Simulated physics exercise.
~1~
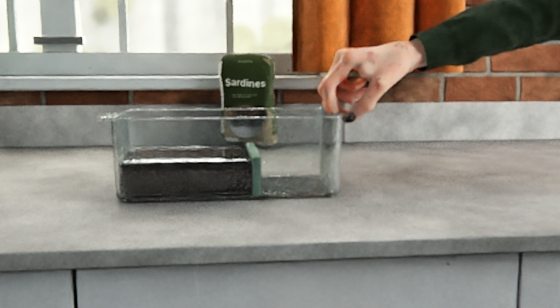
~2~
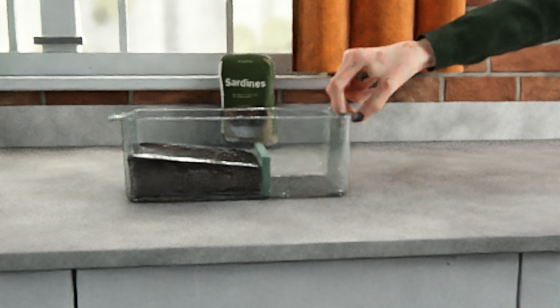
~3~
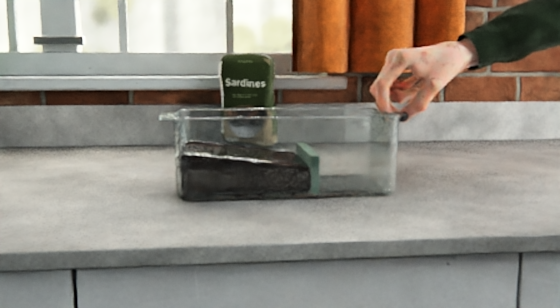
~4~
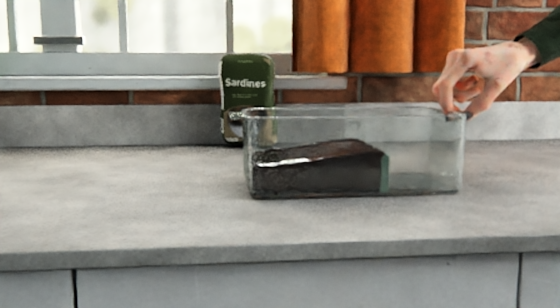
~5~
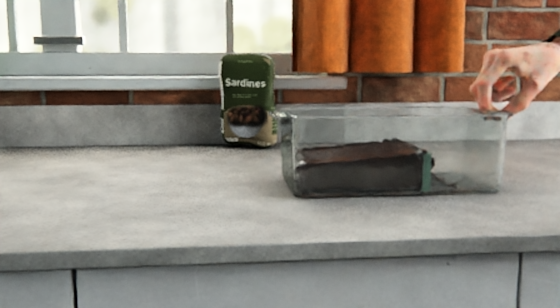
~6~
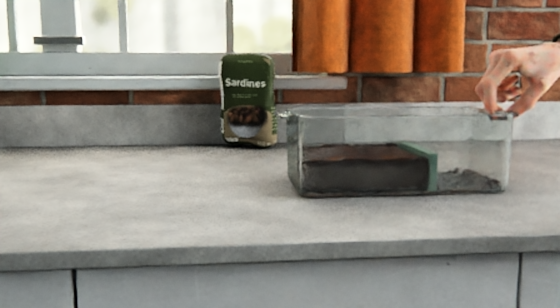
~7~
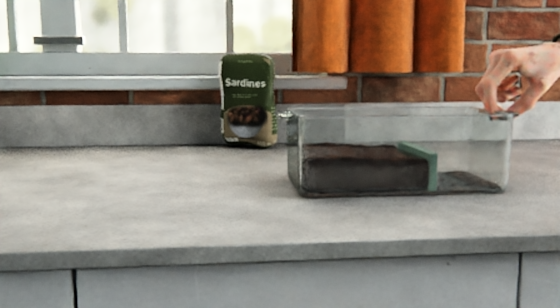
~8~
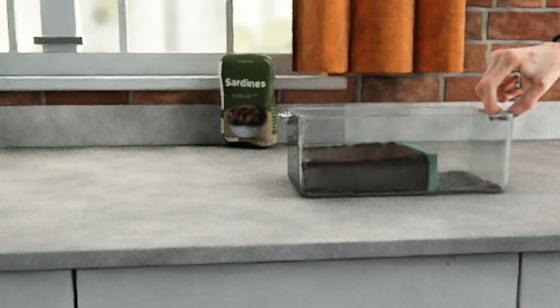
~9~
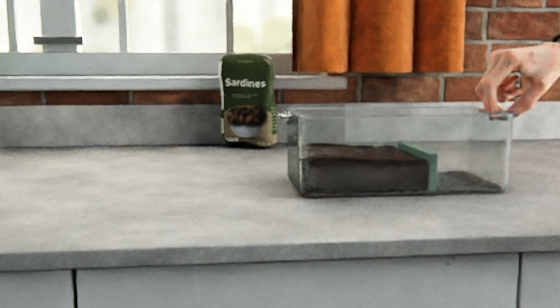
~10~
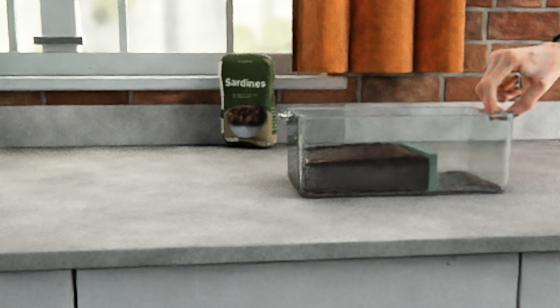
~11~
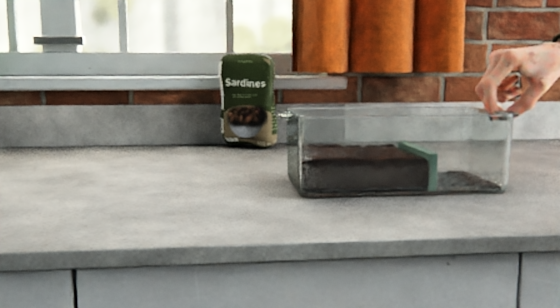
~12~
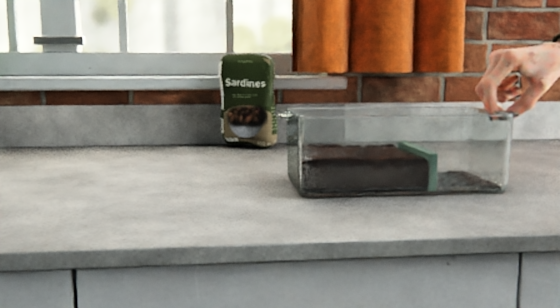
A hand pulls a clear tub of dark liquid right along a counter, then holds it still.
